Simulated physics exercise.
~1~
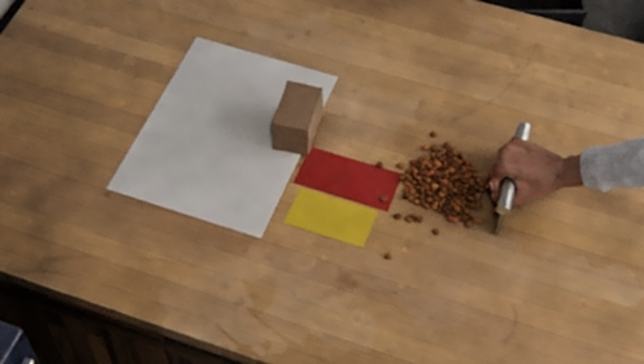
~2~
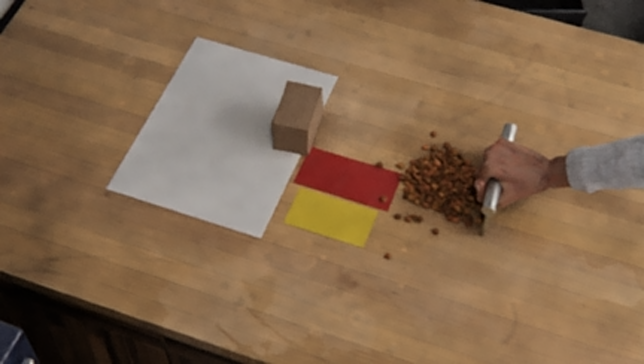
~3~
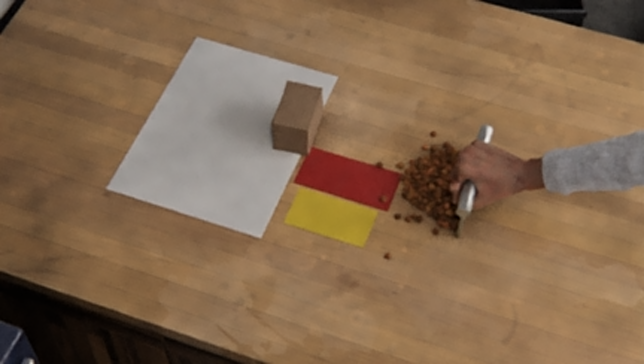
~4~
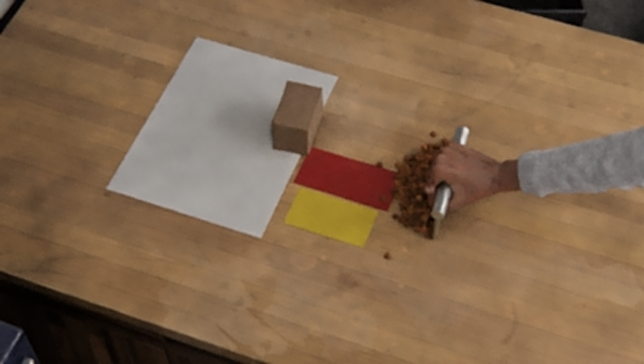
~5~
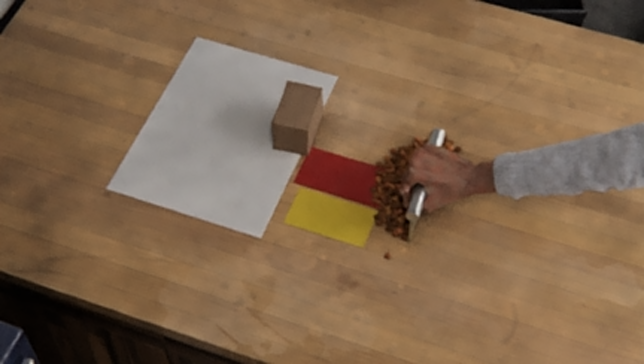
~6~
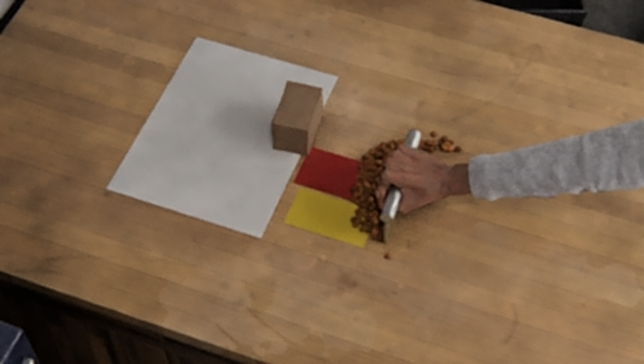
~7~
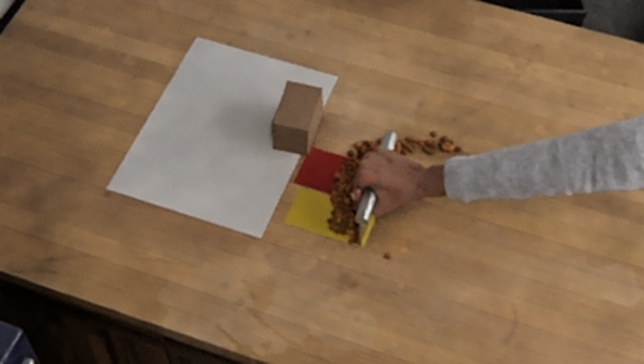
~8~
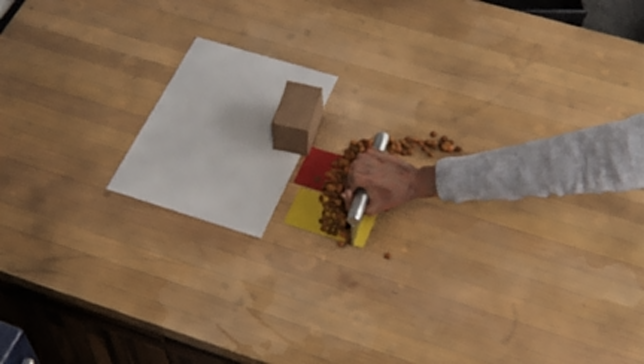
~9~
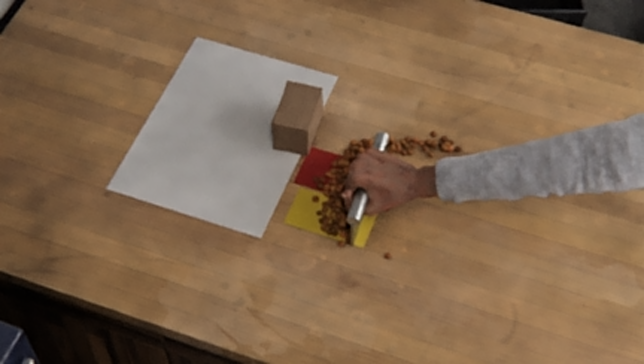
A wooden tabletop is seen from above at an angle, with a large white sheet at left, a brown block standing on its right edge, and a red mat above a yellow one near the middle. To their right lies a heap of small brown kibble pieces, and a hand in a grey sleeve holds a metal scraper beside it. The hand pushes the scraper leftward into the heap, driving it across the red and yellow mats while some pieces trail behind. The scraper then stops, leaving kibble spread over both coloured mats and the bare wood, with the white sheet clear.
